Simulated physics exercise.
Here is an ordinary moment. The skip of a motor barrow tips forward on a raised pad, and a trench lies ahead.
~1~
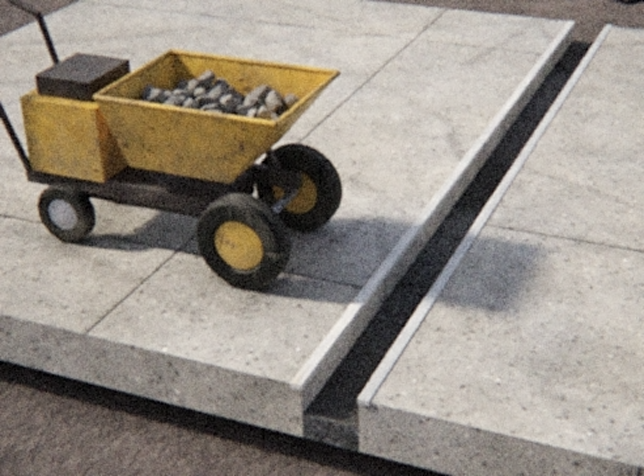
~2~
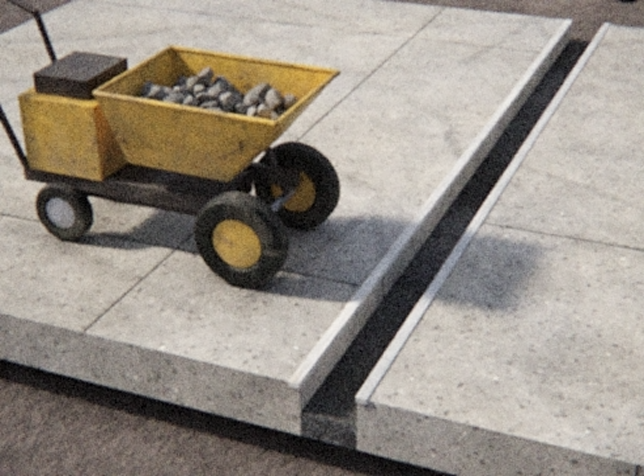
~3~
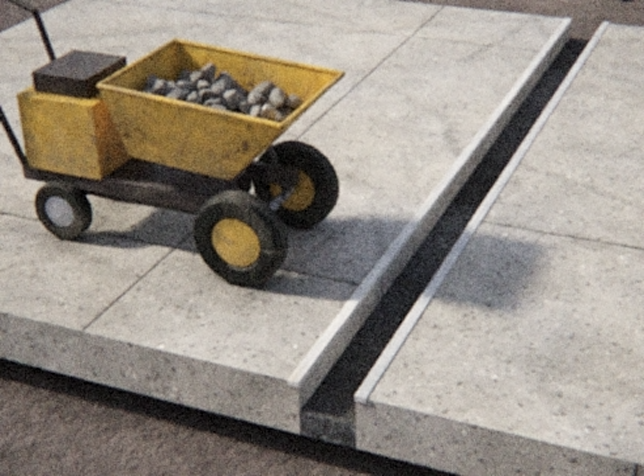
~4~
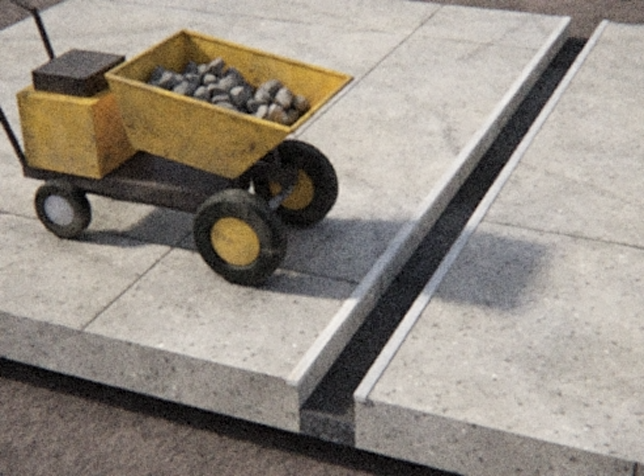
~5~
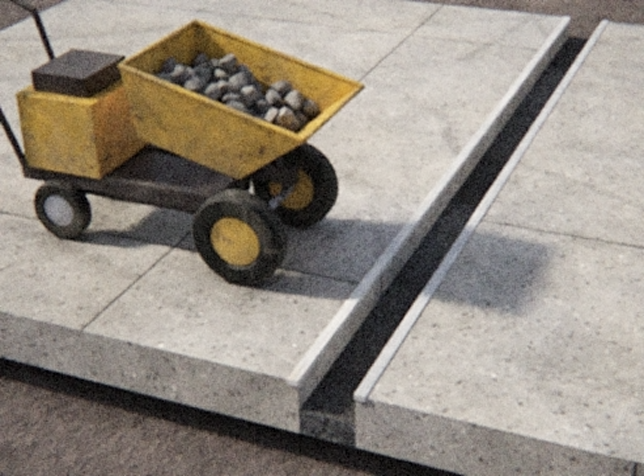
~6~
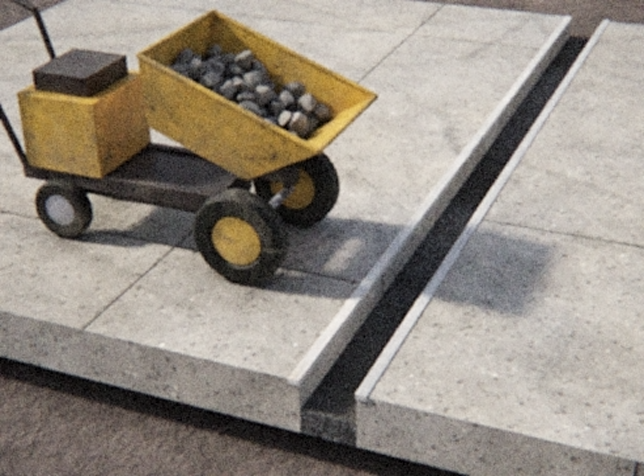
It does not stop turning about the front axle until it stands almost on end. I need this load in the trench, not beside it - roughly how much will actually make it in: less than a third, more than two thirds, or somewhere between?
Somewhere between a third and two thirds.
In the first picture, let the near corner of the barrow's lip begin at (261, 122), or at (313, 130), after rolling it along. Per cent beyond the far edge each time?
First position: Some 30 percent; second position: Some 80 percent.
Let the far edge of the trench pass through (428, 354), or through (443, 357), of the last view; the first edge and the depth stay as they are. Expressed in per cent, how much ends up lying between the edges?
In order: Near 90, then 90 percent.
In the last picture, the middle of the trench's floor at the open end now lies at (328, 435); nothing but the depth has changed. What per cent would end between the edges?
About 60 percent.
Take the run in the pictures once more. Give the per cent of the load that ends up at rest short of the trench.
It comes to close to 0 %.
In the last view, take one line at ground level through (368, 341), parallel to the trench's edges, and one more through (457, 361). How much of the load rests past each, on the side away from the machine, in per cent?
The first comes to 70 %, the second to 10 %.
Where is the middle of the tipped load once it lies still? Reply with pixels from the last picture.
Roughly at pixel (424, 274).
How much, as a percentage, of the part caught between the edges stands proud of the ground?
The answer is close to 20 per cent.
Shortly afterwards, skip tipped steeply; the whole lot in the skip.
Next, skip tipped right over; near two thirds in the skip; near a quarter in or heaped over the trench; a little beyond it; only a few falling.
Some moments later, skip tipped right over; a little in the skip; near half in or heaped over the trench; near half beyond it.
In the end, skip tipped right over; only a few in the skip; near half in or heaped over the trench; near half beyond it.
